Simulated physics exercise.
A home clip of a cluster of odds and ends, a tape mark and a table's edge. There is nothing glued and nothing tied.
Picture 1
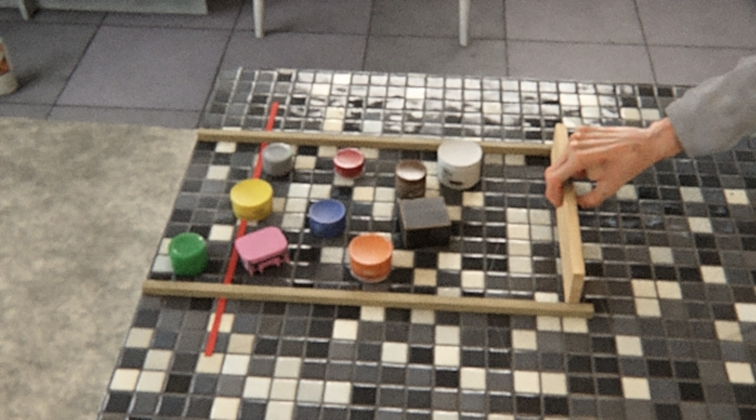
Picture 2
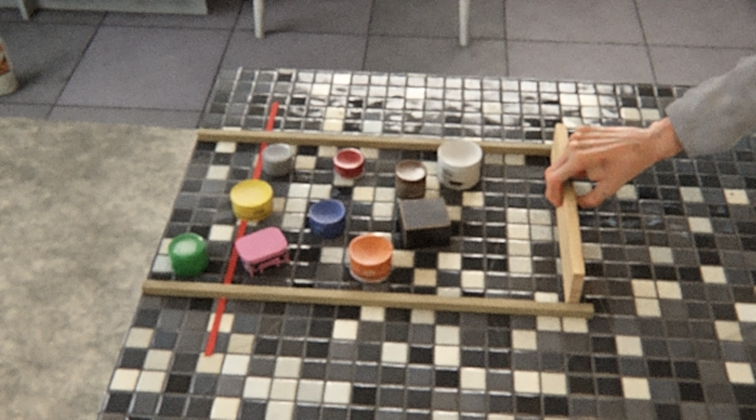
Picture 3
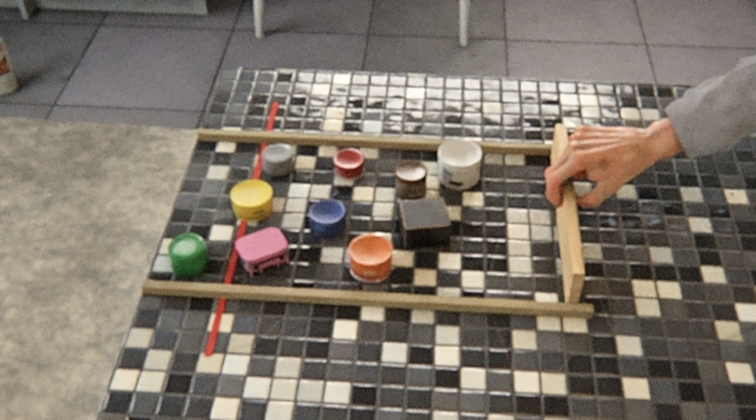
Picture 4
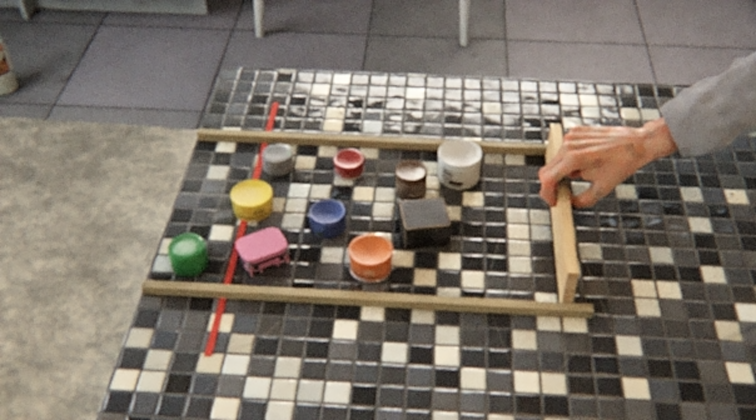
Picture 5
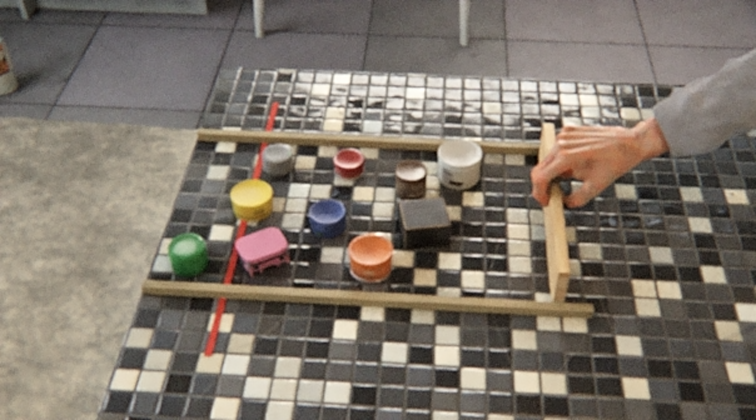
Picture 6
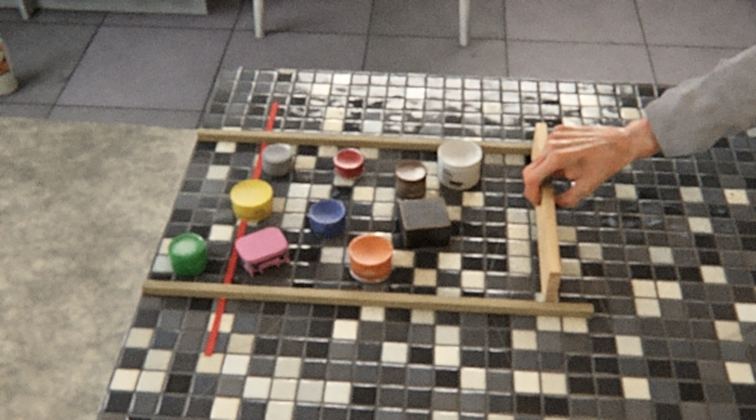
A hand slides a wooden board slightly left toward small colourful containers on a tiled table.
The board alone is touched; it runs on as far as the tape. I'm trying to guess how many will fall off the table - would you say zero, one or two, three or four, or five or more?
Drops: A single one or a pair.
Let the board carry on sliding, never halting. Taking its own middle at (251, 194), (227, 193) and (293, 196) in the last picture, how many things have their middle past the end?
Middles past end - pos 1: 2, pos 2: 5, pos 3: 0.
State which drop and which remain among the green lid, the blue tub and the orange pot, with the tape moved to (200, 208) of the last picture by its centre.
First the green lid, which leaves the top, then the blue tub, which leaves the top, and the orange pot, which stays on top.
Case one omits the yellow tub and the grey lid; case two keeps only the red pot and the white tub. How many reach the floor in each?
Tally of falls: 1 for the first try, 1 for the second.
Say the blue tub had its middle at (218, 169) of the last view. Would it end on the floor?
The blue tub holds its place.
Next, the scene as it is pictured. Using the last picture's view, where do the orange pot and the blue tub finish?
Near (210, 255) and (180, 216).
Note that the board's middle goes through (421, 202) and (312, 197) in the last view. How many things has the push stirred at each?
I get 3 at the one place and 9 at the other.
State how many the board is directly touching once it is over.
That makes 4.
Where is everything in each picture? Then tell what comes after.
Green lid (188, 255); yellow tub (252, 200); grey lid (278, 160); board (566, 209); tape (247, 211), in the first frame.
Yellow tub (252, 201); blue tub (328, 218), in the second frame.
Grey lid (278, 160); white tub (459, 164), in the third frame.
Green lid (188, 255); board (561, 209), in the fourth frame.
Yellow tub (252, 201); red pot (349, 165), in the fifth frame.
Green lid (188, 255); yellow tub (252, 201); grey lid (278, 160); board (545, 208); tape (247, 211), in the sixth frame.
Early on, none off yet; green lid at rest near (188, 255); yellow tub at rest near (252, 201); grey lid at rest near (278, 160).
Finally, the number that fall off is one or two; lost, grey lid and green lid.
